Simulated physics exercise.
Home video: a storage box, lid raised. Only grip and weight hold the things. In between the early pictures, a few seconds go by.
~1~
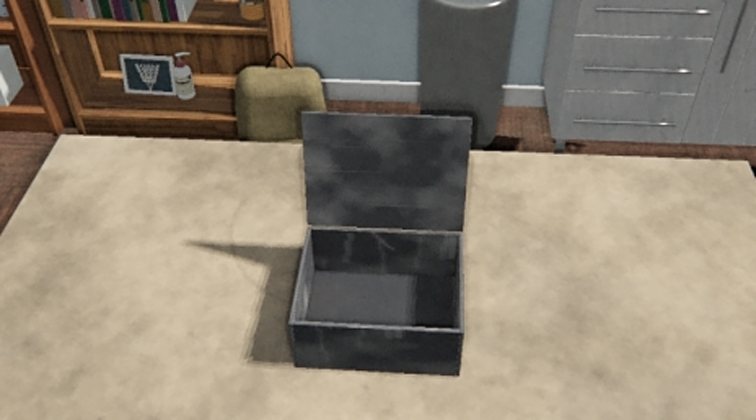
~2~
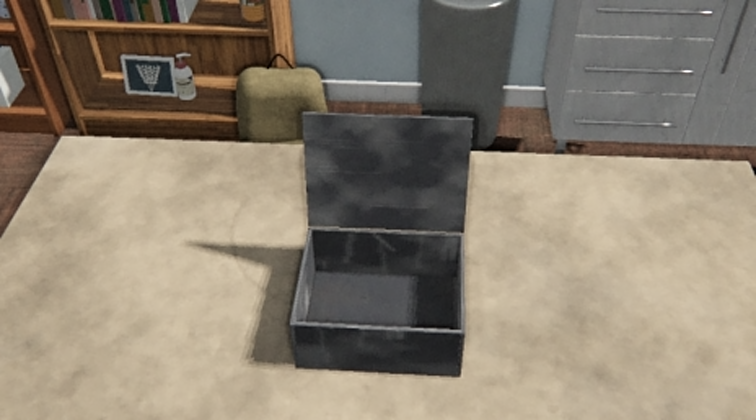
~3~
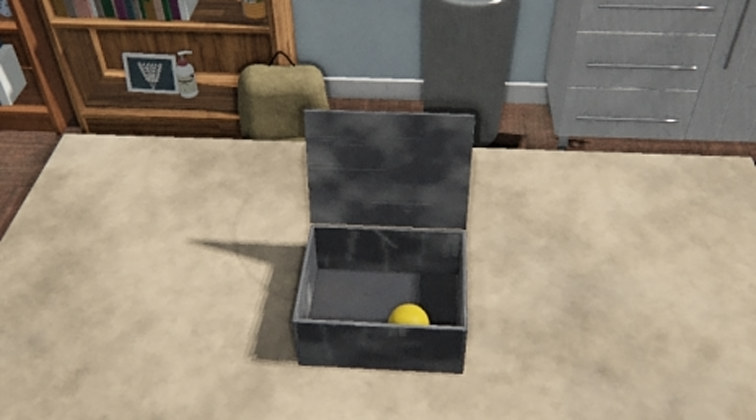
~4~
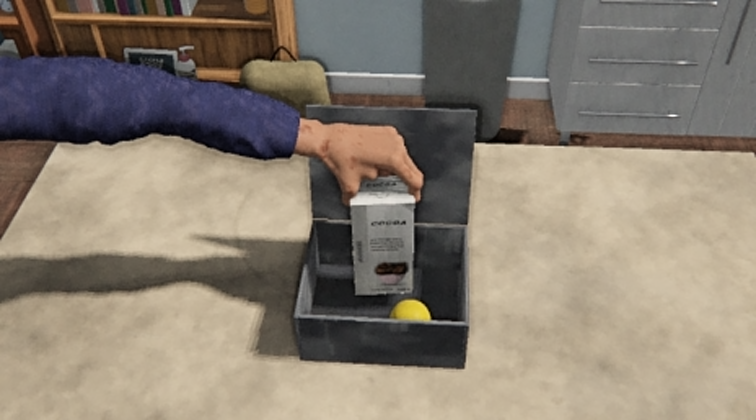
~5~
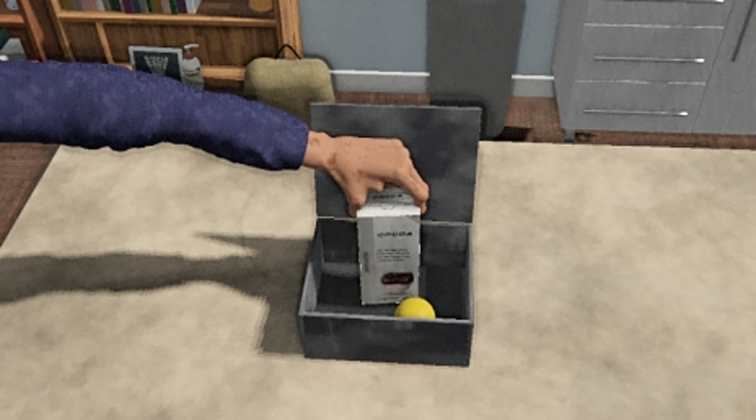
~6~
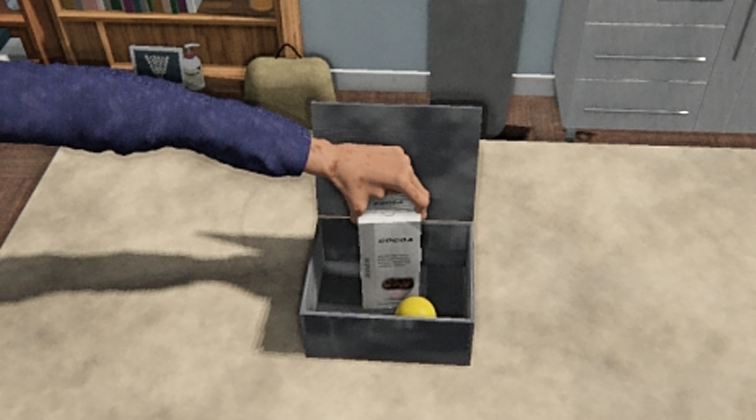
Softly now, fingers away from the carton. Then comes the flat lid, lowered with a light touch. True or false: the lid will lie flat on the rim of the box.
False.
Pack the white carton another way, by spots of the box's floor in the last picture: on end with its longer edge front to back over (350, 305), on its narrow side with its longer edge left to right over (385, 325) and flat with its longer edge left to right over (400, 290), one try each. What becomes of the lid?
First, it stays open; second, it shuts; third, it shuts.
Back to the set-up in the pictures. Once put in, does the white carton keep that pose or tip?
Result: It remains as it was set.
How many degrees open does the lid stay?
It comes to about 65°.
Then, 1.10 s on from there, lid starting down.
Then, 1.40 s on from there, lid 72° above the rim.
Then, 3.70 s on from there, lid 67° above the rim.
In the end, lid 66° above the rim; both unmoved. At the end, from the last picture's camera, white carton near (390, 255).
